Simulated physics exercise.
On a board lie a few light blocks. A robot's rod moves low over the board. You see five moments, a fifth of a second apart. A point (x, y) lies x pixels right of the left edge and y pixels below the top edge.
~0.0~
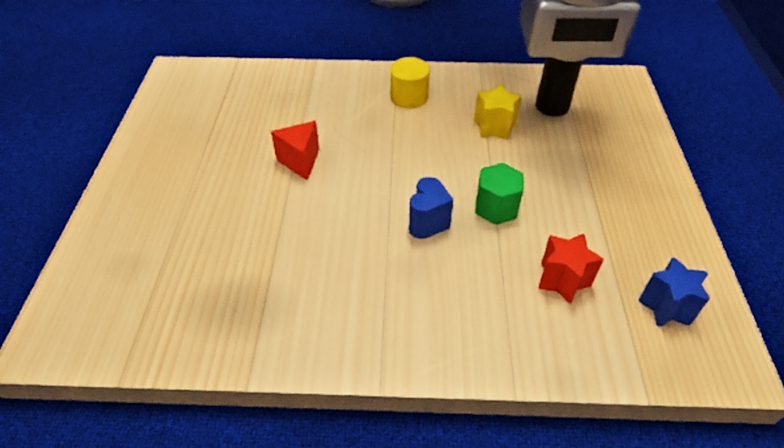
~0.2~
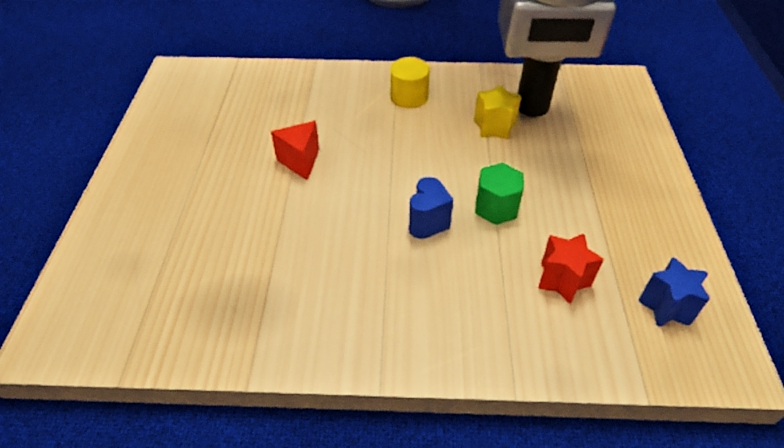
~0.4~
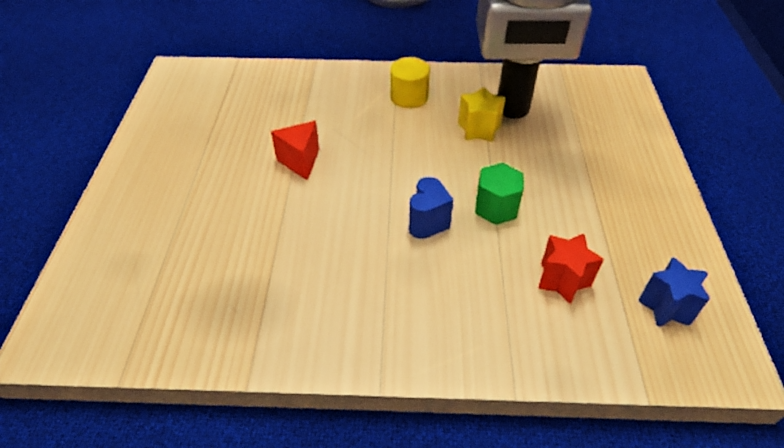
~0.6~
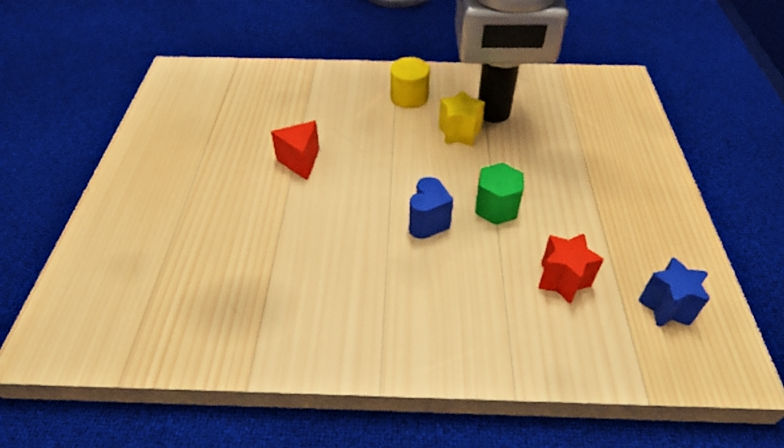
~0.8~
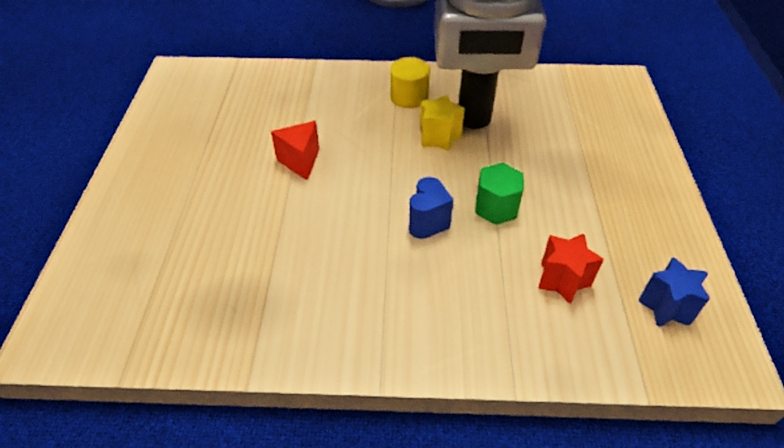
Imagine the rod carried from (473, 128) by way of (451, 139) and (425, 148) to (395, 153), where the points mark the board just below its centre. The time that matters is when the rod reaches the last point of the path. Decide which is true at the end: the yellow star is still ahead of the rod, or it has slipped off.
Still leading.
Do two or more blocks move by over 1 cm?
No - that is not the case.
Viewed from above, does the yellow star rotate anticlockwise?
The answer is no.
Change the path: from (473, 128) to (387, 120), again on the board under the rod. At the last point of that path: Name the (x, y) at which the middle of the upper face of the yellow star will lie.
Around (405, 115).
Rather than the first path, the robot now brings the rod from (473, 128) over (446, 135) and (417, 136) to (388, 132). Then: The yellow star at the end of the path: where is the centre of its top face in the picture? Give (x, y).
It ends at (362, 119).
The first path, step by step. Halfway along, rod (438, 135); yellow star (405, 119), turned 30° clockwise.
At the end, rod (395, 144); yellow round block in place; yellow star (360, 127), turned 35° clockwise.
